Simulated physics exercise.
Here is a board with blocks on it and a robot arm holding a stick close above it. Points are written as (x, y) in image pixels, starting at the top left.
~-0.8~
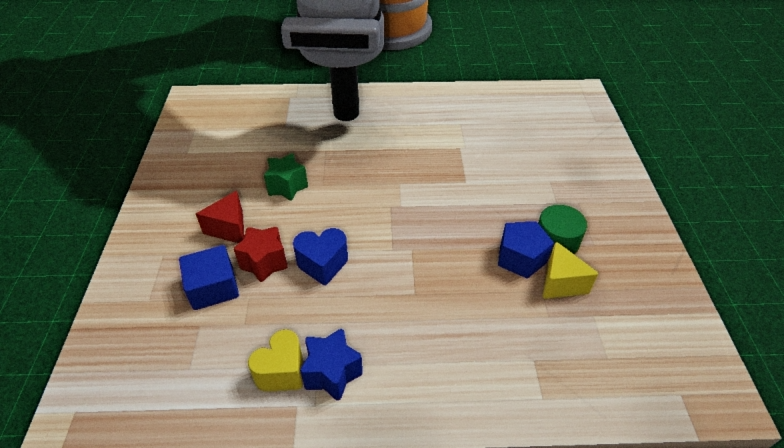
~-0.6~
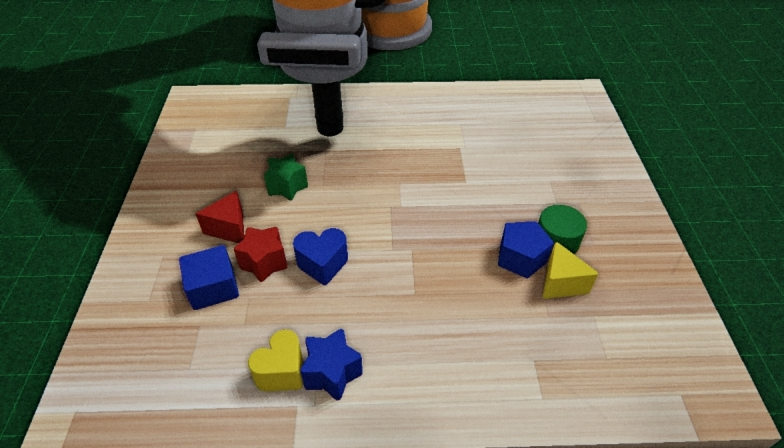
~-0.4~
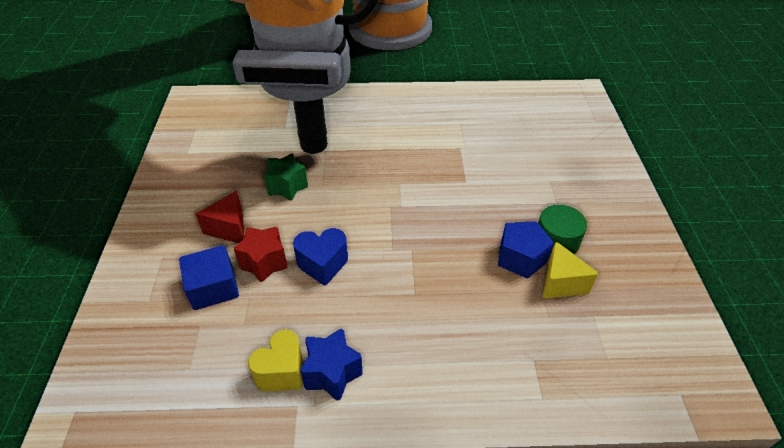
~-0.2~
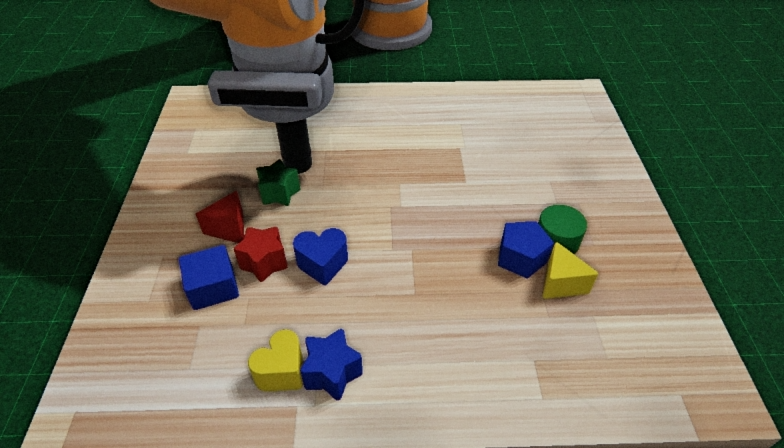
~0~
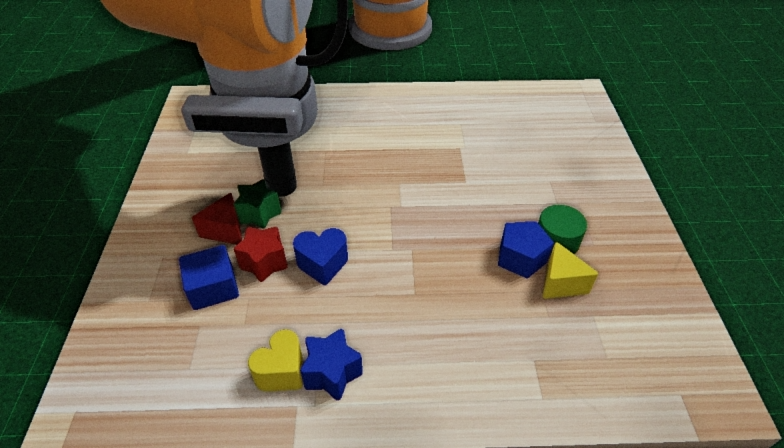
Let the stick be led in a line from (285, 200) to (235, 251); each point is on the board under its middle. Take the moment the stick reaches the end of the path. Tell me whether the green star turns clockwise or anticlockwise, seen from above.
Short answer: Clockwise.
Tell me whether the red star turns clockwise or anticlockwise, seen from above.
From above, it looks like the red star goes counterclockwise.
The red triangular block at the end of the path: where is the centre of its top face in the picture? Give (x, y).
Most likely (157, 237).
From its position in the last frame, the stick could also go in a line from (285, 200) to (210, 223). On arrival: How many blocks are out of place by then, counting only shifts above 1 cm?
It should be two, as far as I can tell.
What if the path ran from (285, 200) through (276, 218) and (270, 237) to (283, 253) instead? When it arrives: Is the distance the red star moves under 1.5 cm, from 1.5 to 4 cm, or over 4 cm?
Between 1.5 and 4 cm.
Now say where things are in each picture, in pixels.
In the first frame, stick tip at (347, 115); block tops, blue four-sided block at (205, 267); red triangular block at (223, 209); green star at (283, 166); red star at (259, 242).
In the second frame, stick at (330, 129); blocks unchanged.
In the third frame, stick at (314, 146); blocks unchanged.
In the fourth frame, stick at (298, 165); green star at (275, 173).
In the fifth frame, stick at (282, 188); blue four-sided block at (205, 267); red triangular block at (219, 211); green star at (254, 193); red star at (259, 242).
What follows on the original path. Halfway along, stick at (257, 213); red triangular block at (188, 228), turned 25° clockwise; green star at (226, 218).
At the end, stick at (231, 239); blue four-sided block in place; red triangular block at (157, 237), turned 40° clockwise; green star at (195, 237), turned 25° clockwise; red star at (256, 249), turned 35° anticlockwise.
